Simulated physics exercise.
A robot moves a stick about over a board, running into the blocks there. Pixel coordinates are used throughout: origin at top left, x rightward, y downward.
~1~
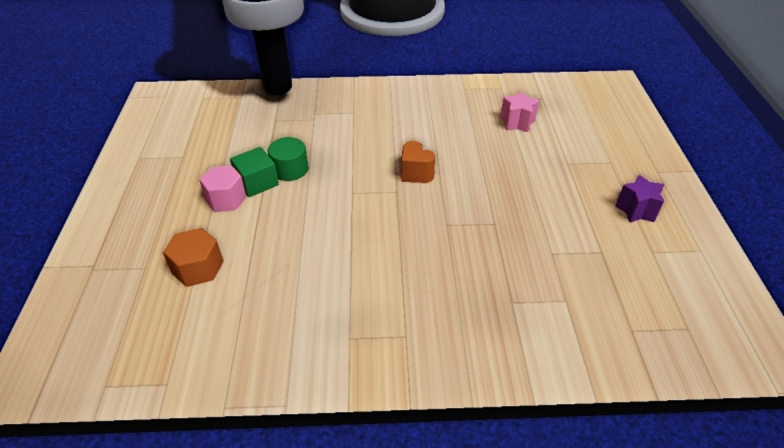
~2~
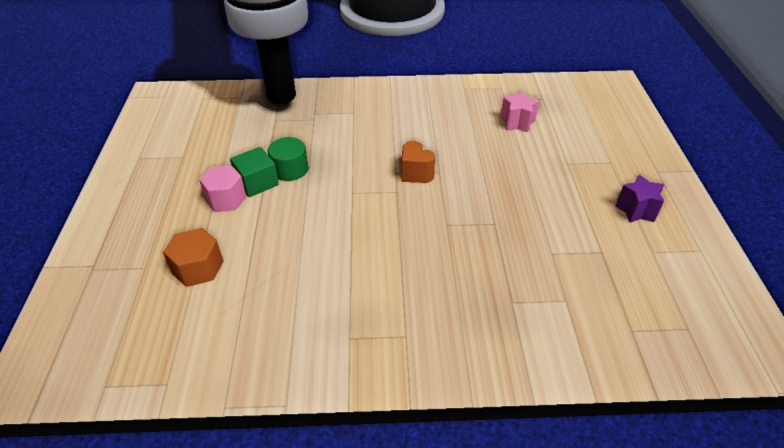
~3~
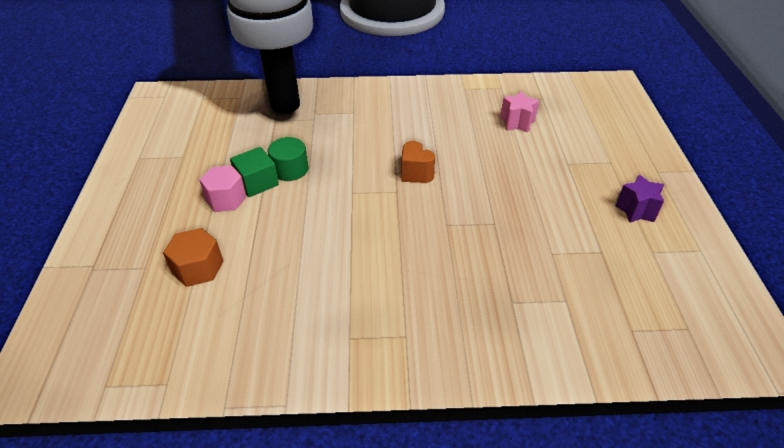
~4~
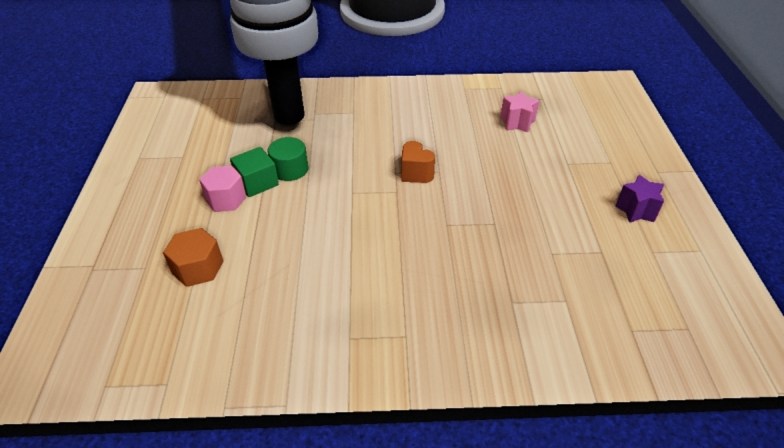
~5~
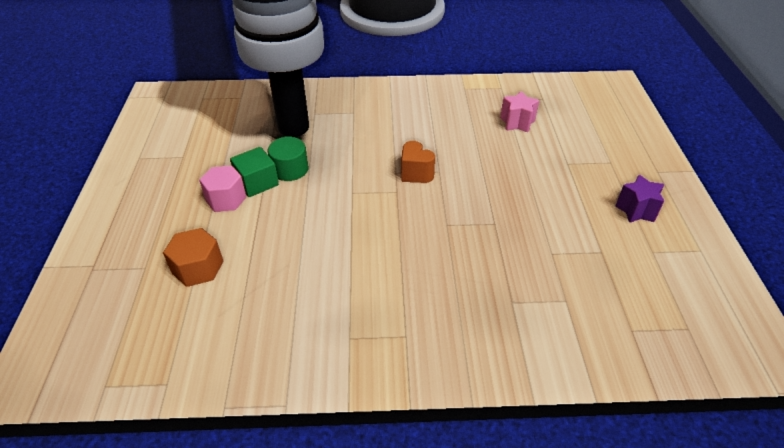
On a wooden board, a black stick moves slightly nearer to the still green round block.
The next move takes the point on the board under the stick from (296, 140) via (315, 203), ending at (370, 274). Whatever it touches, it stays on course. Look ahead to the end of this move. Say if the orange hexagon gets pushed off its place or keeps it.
The orange hexagon is left alone.
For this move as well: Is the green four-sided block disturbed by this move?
That block ends up displaced.
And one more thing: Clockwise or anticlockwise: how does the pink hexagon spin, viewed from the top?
It twists with the clock when seen from above.
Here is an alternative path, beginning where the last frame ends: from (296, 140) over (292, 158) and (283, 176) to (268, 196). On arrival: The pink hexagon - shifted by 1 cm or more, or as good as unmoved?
At the end of the path, the pink hexagon has moved off its old spot.
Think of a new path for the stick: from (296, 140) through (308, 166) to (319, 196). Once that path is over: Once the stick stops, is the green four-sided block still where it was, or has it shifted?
The block in question is displaced by the end.
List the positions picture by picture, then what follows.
Lower end of the stick (278, 88), tops of blocks, orange hexagon (190, 245), pink hexagon (220, 177), green four-sided block (252, 160), green circular block (286, 147), in the first frame.
Stick (282, 97), blocks as before, in the second frame.
Stick (285, 107), blocks as before, in the third frame.
Stick (290, 118), blocks as before, in the fourth frame.
Stick (294, 129), orange hexagon (190, 245), pink hexagon (220, 177), green four-sided block (252, 160), green circular block (286, 147), in the fifth frame.
What follows on the original path. One third of the way, stick (304, 170); pink hexagon (206, 181), turned 35° clockwise; green four-sided block (244, 177), turned 35° clockwise; green circular block (282, 181).
Two thirds of the way, stick (328, 216); pink hexagon (206, 181), turned 35° clockwise; green four-sided block (244, 178), turned 40° clockwise; green circular block (277, 197).
At the end, stick (369, 264); orange hexagon not moved; pink hexagon (206, 181), turned 35° clockwise; green four-sided block (244, 178), turned 40° clockwise; green circular block (277, 197).
